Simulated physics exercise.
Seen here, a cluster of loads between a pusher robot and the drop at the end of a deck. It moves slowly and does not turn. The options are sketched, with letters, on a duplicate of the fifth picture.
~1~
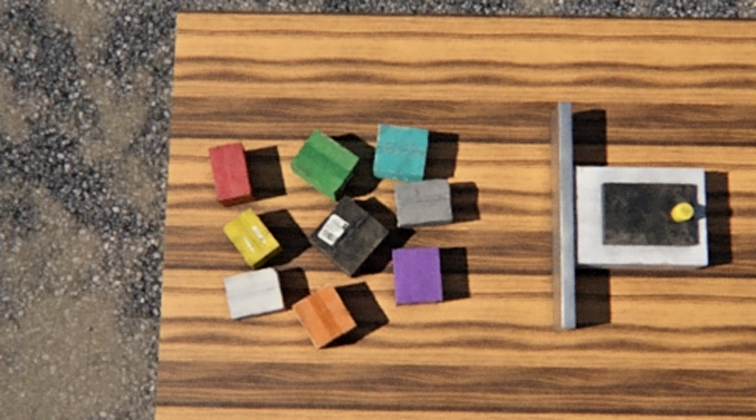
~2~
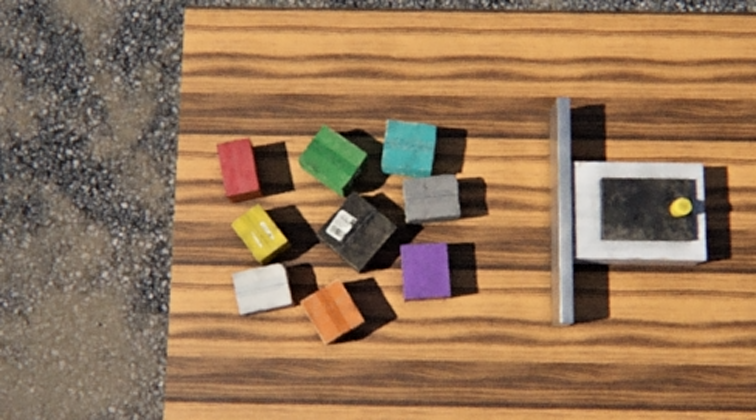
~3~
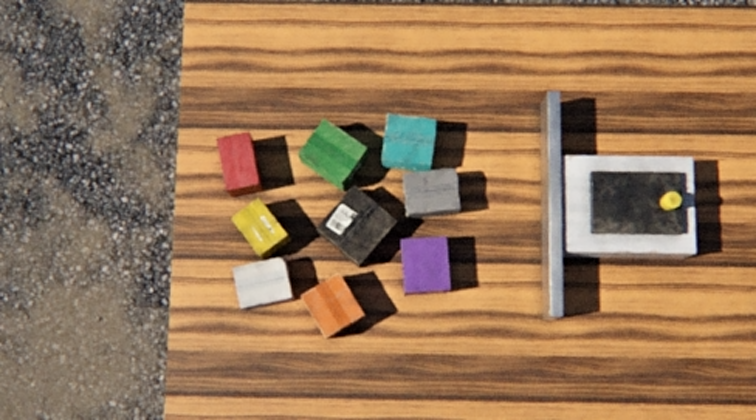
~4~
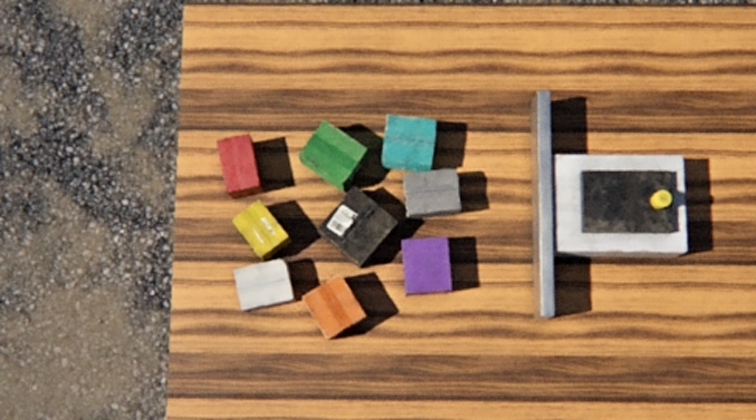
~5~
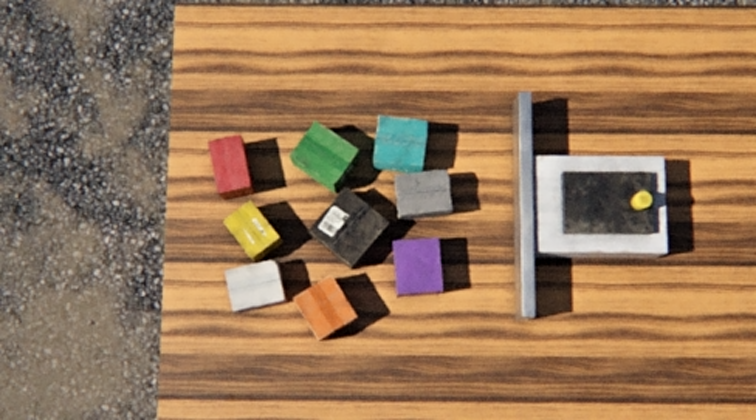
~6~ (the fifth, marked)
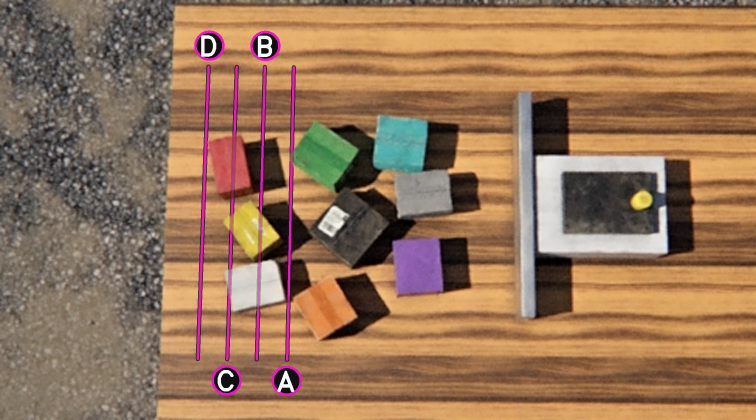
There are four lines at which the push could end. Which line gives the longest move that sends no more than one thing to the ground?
Up to line A.
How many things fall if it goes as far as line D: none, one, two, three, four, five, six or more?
In all, five.
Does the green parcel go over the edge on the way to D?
Yes.
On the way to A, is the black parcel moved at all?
Yes.
On the marked copy, A at (291, 210); B at (261, 210); C at (232, 209); D at (203, 209).
Taking A. A third of the way, robot (514, 202); purple crate (410, 267); grey parcel (406, 195).
Two thirds of the way, robot (428, 201); red crate (219, 170); yellow parcel (225, 227).
When it is over, robot (365, 201); red crate over the edge; yellow parcel (168, 226); one fallen.
As for the rest, B drops two; C drops five; D drops five.
